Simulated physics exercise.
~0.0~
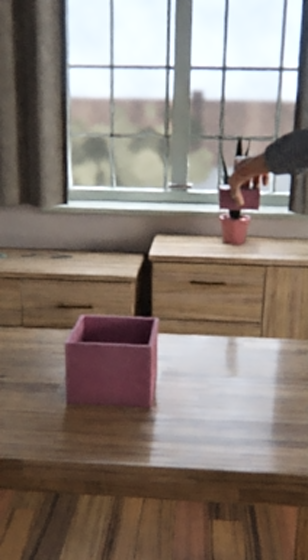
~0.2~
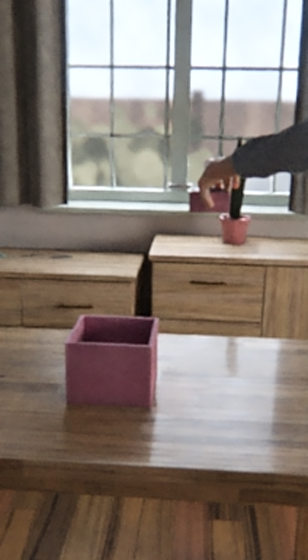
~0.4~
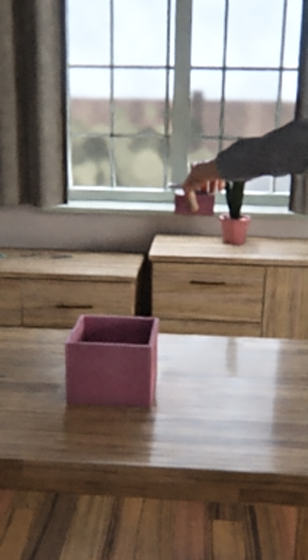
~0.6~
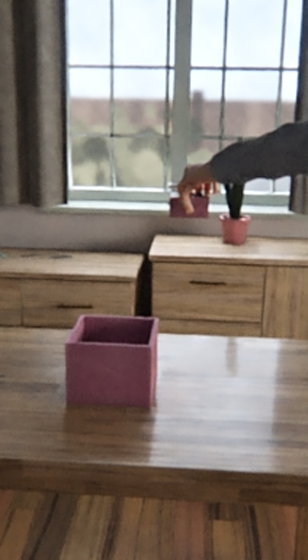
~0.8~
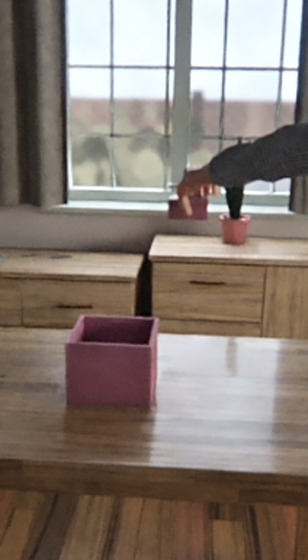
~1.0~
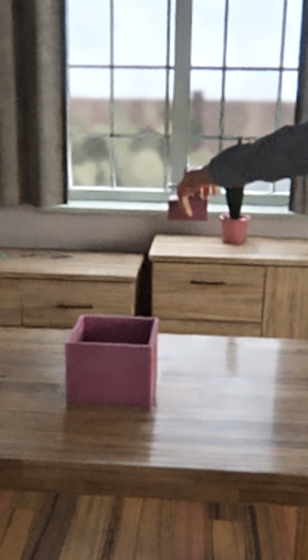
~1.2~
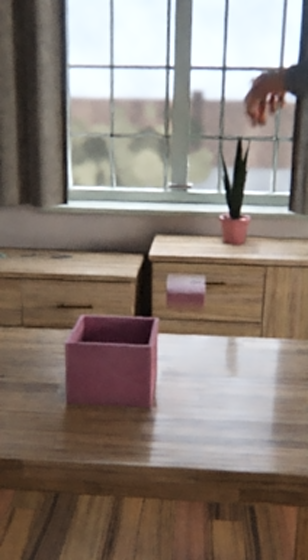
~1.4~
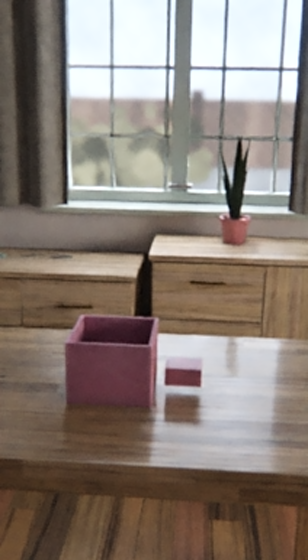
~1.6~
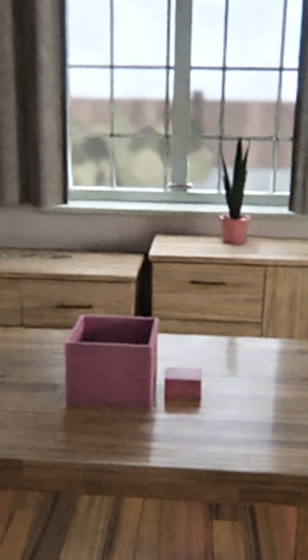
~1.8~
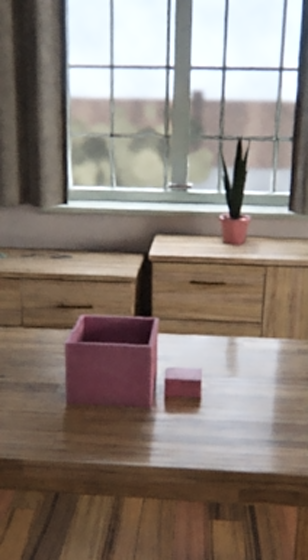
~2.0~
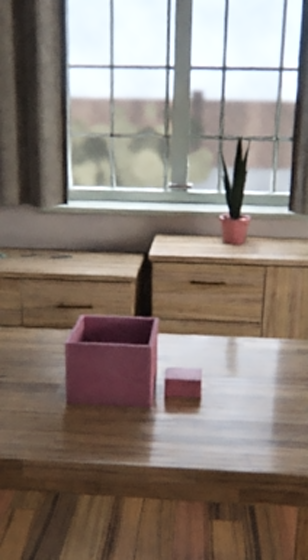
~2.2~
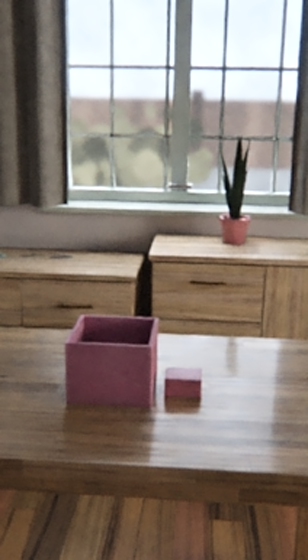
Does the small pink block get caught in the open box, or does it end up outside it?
The small pink block ends up outside the box. It lands on the table just to the right of it and stays there.
